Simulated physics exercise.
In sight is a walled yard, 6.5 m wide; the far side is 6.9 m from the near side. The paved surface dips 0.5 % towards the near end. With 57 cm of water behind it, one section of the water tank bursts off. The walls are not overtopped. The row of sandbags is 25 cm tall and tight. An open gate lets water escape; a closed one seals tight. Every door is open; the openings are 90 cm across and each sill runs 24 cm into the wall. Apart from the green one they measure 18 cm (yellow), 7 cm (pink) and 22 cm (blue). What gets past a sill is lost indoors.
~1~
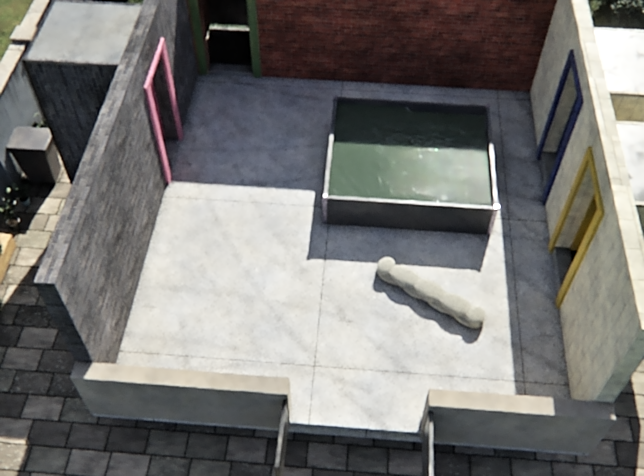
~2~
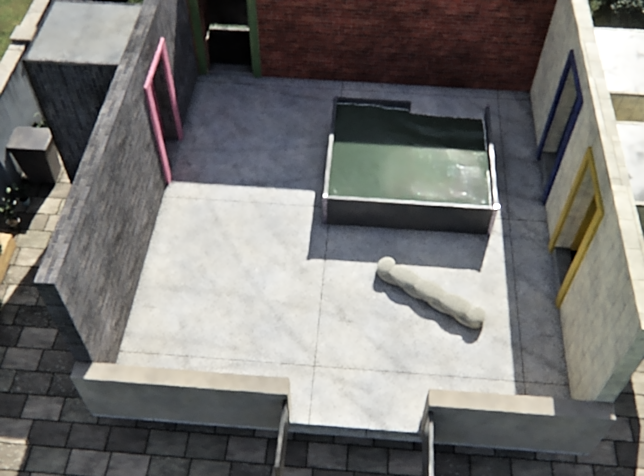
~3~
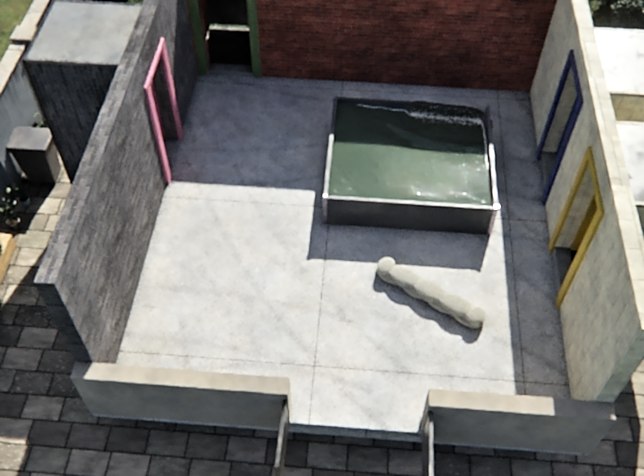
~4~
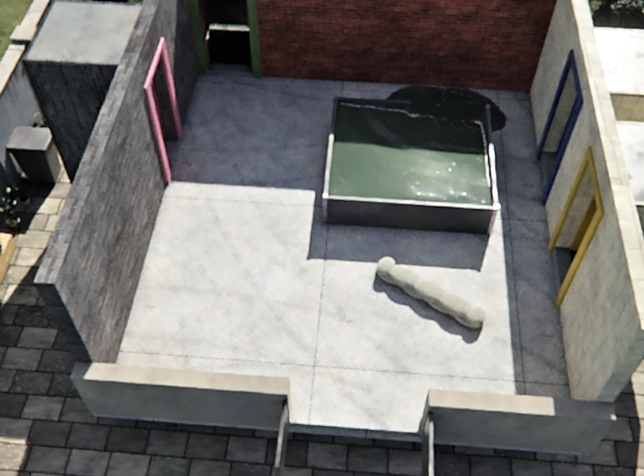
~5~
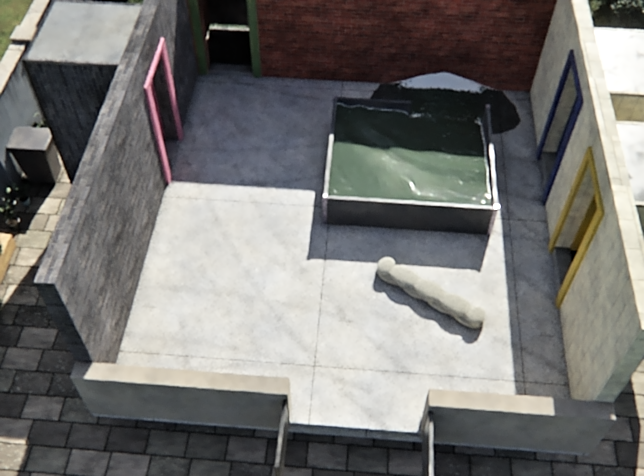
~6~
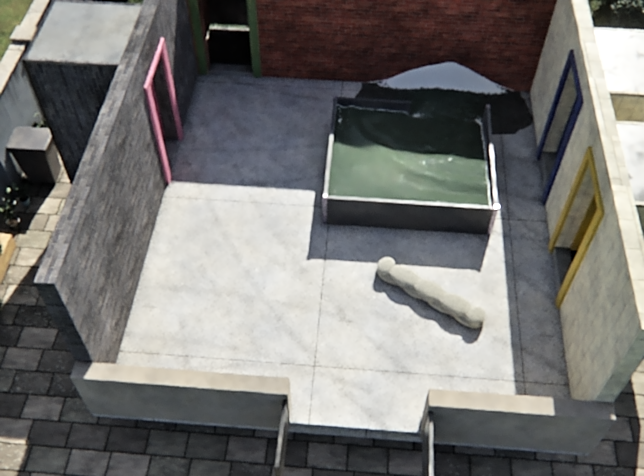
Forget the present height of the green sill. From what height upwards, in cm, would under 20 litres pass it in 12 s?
Some 11 cm above the ground.
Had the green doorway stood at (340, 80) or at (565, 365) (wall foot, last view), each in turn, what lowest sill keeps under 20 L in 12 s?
About 5.0 and 11.5 cm.
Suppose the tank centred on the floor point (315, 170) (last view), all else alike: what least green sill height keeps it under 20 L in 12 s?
About 15 cm.
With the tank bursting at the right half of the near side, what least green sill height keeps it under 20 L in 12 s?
Then roughly 7.0 cm.
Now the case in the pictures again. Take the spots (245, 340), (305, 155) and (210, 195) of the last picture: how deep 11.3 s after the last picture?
About 10, 4 and 4 cm.
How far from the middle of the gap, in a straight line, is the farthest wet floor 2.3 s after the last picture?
Roughly 5.0 m.
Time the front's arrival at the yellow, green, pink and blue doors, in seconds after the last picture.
Arrival: Yellow 2.0 s, green 1.3 s, pink 2.4 s, blue 1.2 s.
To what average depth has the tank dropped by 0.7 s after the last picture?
About 44 cm.
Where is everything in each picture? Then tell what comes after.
The first picture shows the water tank at (410, 153) is whole and still, 57 cm deep; the green door at (226, 32) is dry.
In the second picture, the gap is on the far side, the front 0.2 m out at a hidden place; the back of the water tank holds 57 cm.
In the third picture, the front is at a hidden place, 0.7 m from the gap on the far side; 0.9 m2 of floor is wet, 57 cm left at the back.
In the fourth picture, the front is at (418, 87), 1.2 m from the gap on the far side; 2.0 m2 of floor is wet, 57 cm left at the back.
In the fifth picture, water pours out on the far side and has run 1.3 m, to (387, 85); about 8 cm deep outside, 57 cm at the back.
In the sixth picture, water pours out on the far side and has run 1.4 m, to (369, 84); about 9 cm deep outside, 57 cm at the back; the green door at (226, 32), 4.3 m from the gap, is still 2.7 m from the nearest water.
Then, 0.7 s after the last picture water covers 10 % of the floor, deepest (53 cm) near (530, 93); it has not reached the green door.
Then, 2.3 s after the last picture water covers 40 % of the floor, deepest (38 cm) near (521, 93); 4 cm at the green door, 0 litres in over its 7 cm sill.
Then, 11.3 s after the last picture water covers 95 % of the floor, deepest (12 cm) near (135, 393); 7 cm at the green door, 76 litres in over its 7 cm sill.
At the green door as built, the water peaked near 13 cm, 6.1 s after the last picture.
With a sill of 10 cm, 28 litres would have come in within the 12 s; with 13.5 cm, 6 litres. So under 20 litres takes about 11 cm.
